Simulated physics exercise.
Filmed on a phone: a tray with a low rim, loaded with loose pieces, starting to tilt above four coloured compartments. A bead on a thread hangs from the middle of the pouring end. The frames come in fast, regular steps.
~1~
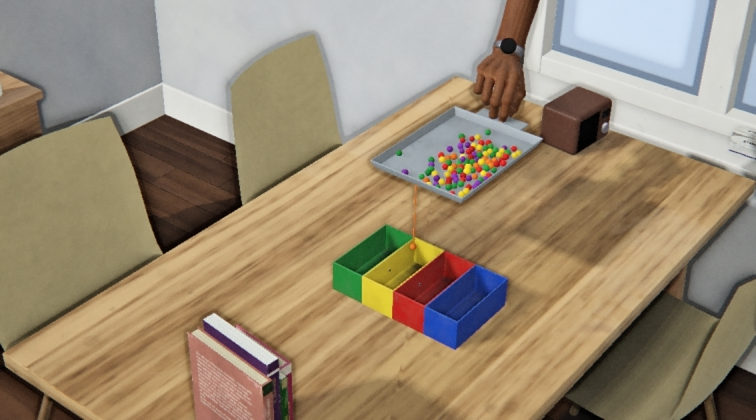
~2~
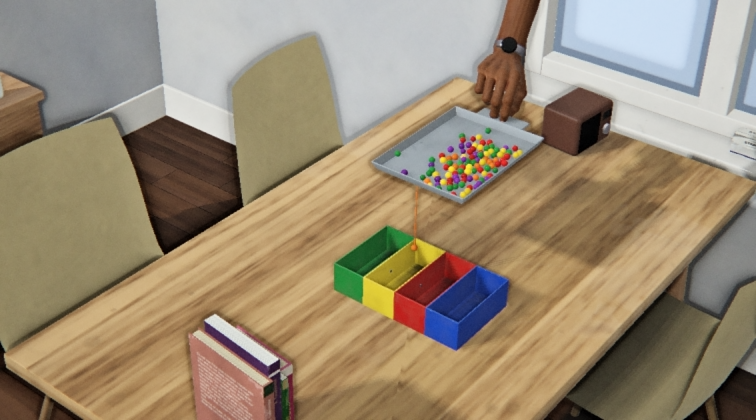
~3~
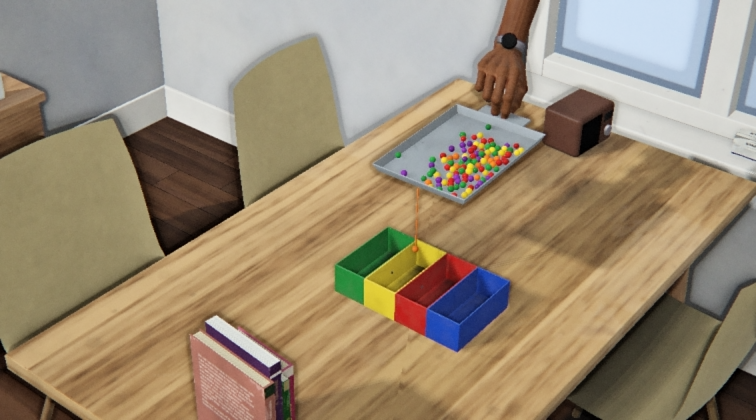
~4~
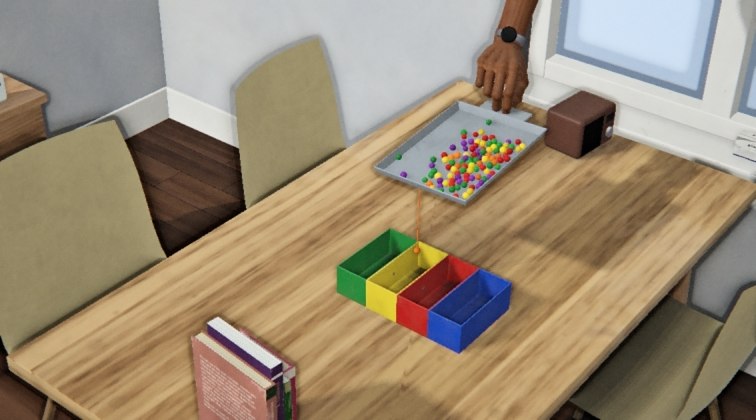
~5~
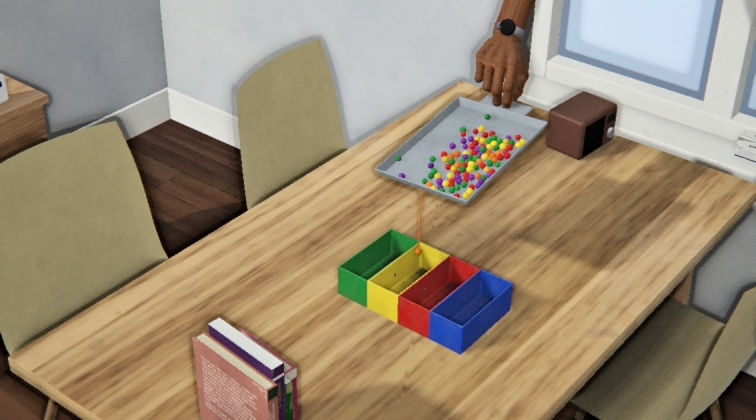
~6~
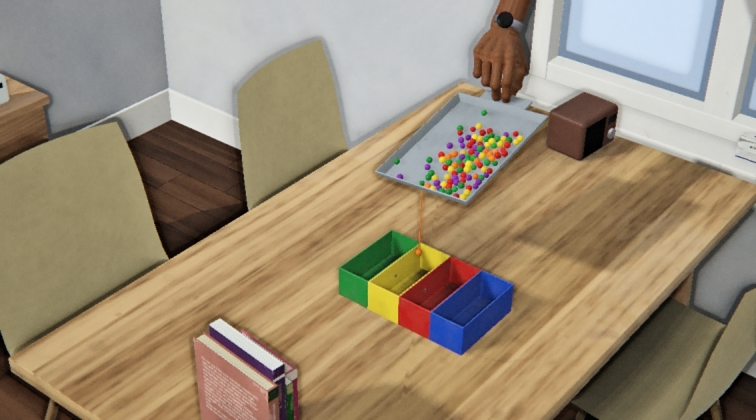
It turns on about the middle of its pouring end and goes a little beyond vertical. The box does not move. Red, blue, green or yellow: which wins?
The green cell gets the most.
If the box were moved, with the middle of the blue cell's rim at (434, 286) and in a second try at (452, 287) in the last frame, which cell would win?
First yellow, then the green one.
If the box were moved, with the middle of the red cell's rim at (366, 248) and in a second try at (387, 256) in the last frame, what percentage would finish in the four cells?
Roughly 100 per cent, and 100 per cent.
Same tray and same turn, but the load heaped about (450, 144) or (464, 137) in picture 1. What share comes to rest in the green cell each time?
In turn 50 and 50 in a hundred.
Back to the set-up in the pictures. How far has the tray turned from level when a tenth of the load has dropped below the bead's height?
At some 50 degrees.
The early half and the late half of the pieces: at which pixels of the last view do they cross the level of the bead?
At about (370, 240), then at (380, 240).
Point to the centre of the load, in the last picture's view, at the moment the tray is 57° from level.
Around (394, 189).
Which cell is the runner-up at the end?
Second comes the yellow cell.
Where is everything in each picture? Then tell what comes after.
The first picture shows corners of the pouring end (376, 160) and (461, 195), level; middle of the load (467, 164), round plastic beads; bead on its thread (413, 247); green cell (348, 280); yellow cell (378, 295); red cell (409, 310); blue cell (441, 325).
The second picture shows corners of the pouring end (377, 161) and (462, 196), level; middle of the load (468, 164).
The third picture shows corners of the pouring end (378, 163) and (463, 197), tipped barely, lowest at the left corner; middle of the load (469, 164).
The fourth picture shows corners of the pouring end (379, 166) and (464, 198), tipped a little, lowest at the left corner; middle of the load (470, 163).
The fifth picture shows corners of the pouring end (380, 168) and (465, 198), tipped a little, lowest at the left corner; middle of the load (470, 161), about a tenth on the move.
The sixth picture shows corners of the pouring end (381, 170) and (465, 198), tipped a little, lowest at the left corner; middle of the load (467, 161), almost all on the move; green cell (354, 285); yellow cell (383, 300); red cell (414, 315); blue cell (446, 331).
Just after the last frame, tray tipped steeply; roughly half on the tray; roughly a quarter in the green cell; just a few in the yellow cell; roughly a quarter falling or outside the box.
A moment on, tray tipped right over; roughly half in the green cell; about a tenth in the yellow cell; just a few in the red cell; roughly a third falling or outside the box.
Further on, tray tipped past a quarter turn; roughly half in the green cell; about a tenth in the yellow cell; just a few in the red cell; roughly a third falling or outside the box.
When it is over, tray tipped past a quarter turn; roughly half in the green cell; about a tenth in the yellow cell; just a few in the red cell; not one in the blue cell; roughly a third outside the box.
